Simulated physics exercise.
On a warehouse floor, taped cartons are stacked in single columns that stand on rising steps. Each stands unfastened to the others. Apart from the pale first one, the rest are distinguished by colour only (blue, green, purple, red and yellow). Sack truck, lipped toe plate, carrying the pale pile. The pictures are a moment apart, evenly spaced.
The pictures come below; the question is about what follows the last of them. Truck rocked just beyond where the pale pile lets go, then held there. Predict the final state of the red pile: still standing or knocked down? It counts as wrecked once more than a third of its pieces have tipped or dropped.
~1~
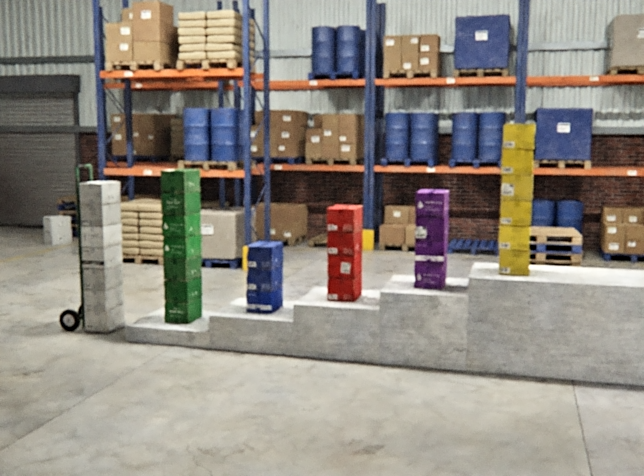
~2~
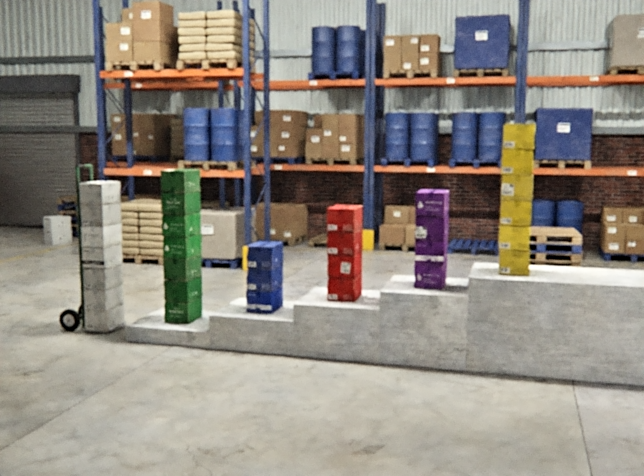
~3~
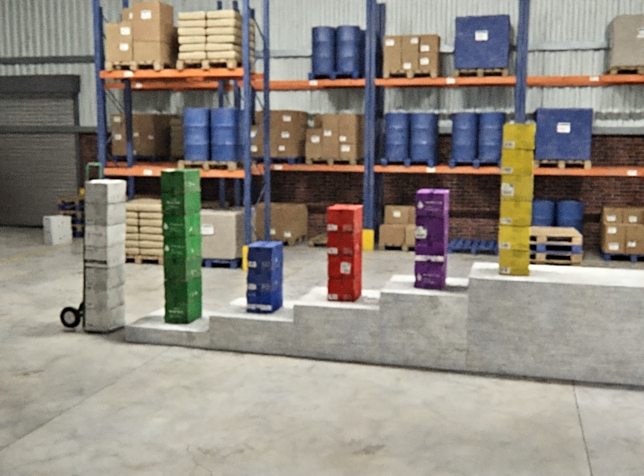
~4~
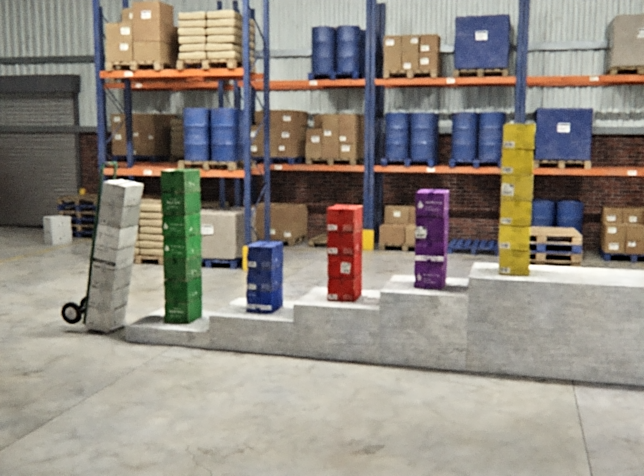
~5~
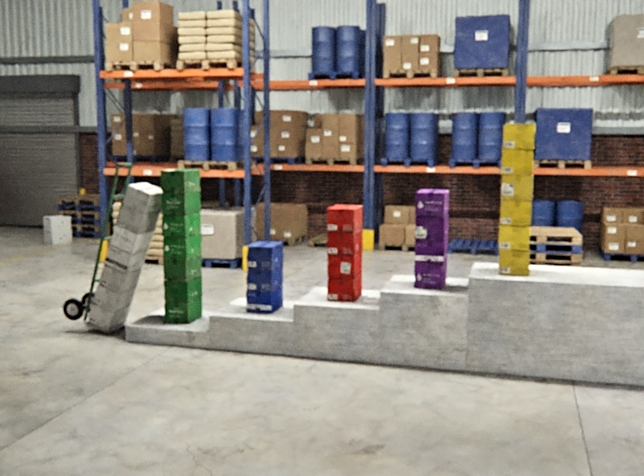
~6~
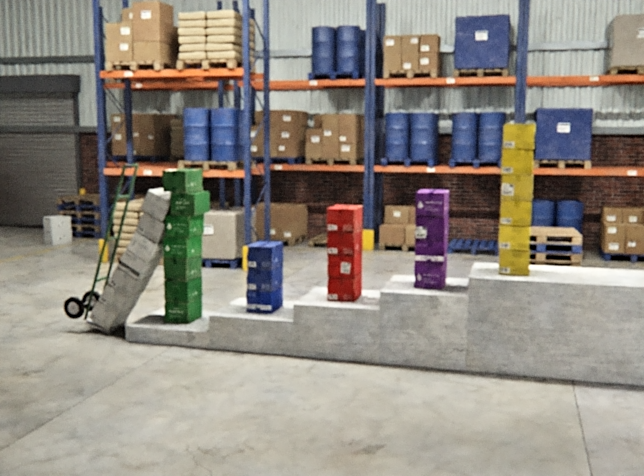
Knocked down.
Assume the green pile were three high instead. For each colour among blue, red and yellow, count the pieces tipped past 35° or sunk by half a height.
Going pile by pile: Blue 2, red 0, yellow 0.
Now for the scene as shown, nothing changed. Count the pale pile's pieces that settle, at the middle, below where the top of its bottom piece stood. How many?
Tally at the end: 1.
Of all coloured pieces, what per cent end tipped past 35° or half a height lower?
Around 60 percent.
Just after the last frame, 7 of the pale pile down; none of the 4 red cartons down (0 of 24 in all colours); top red carton unmoved; top green carton tilted a little.
A moment on, 7 of the pale pile down; none of the 4 red cartons down (7 of 24 in all colours); top red carton unmoved; top green carton tilted well over, about its own height lower.
Further on, 7 of the pale pile down; 1 of the 4 red cartons down (11 of 24 in all colours); top red carton tilted clearly, half its height lower; top blue carton tilted well over, about its own height lower.
When it is over, 7 of the pale pile down; 4 of the 4 red cartons down (14 of 24 in all colours); top red carton tilted clearly, about its own height lower; top blue carton tilted well over, about its own height lower. In pixels of the last frame, middles, top red carton near (425, 242), top blue carton near (322, 279).
